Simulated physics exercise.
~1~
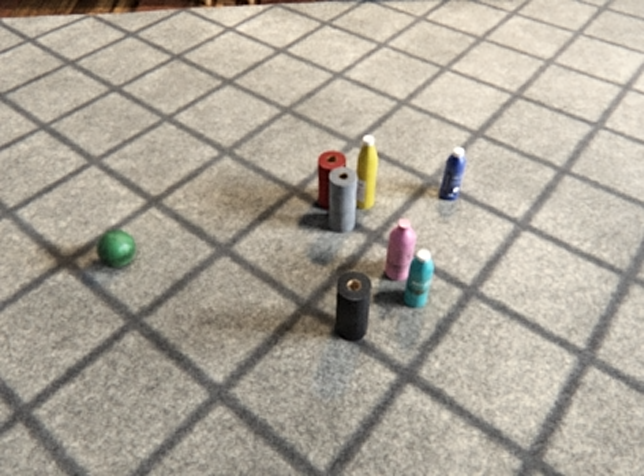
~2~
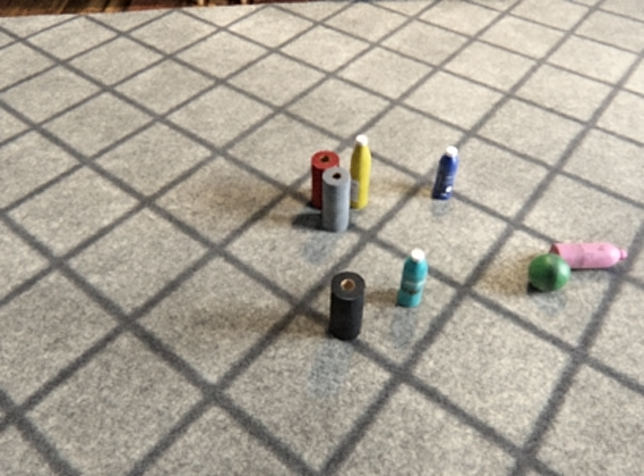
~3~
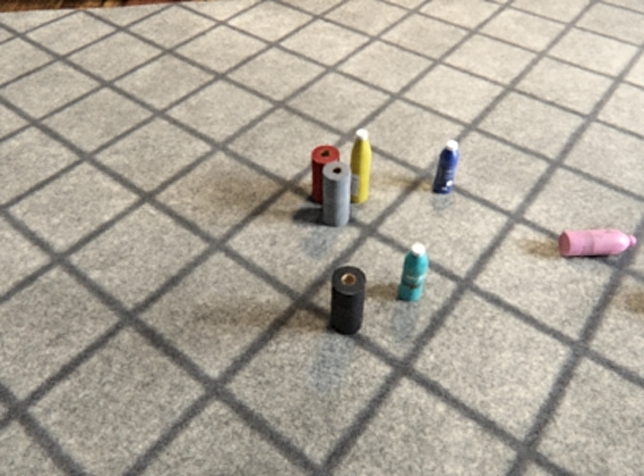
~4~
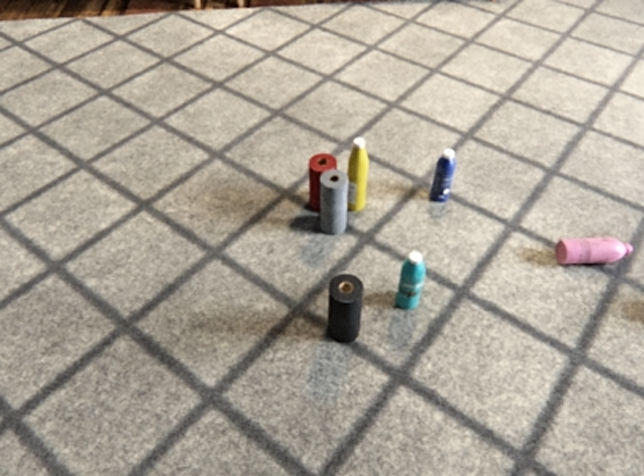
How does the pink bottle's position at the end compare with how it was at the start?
At the start the pink bottle stands upright near the turquoise bottle, and at the end it lies on its side farther to the right.
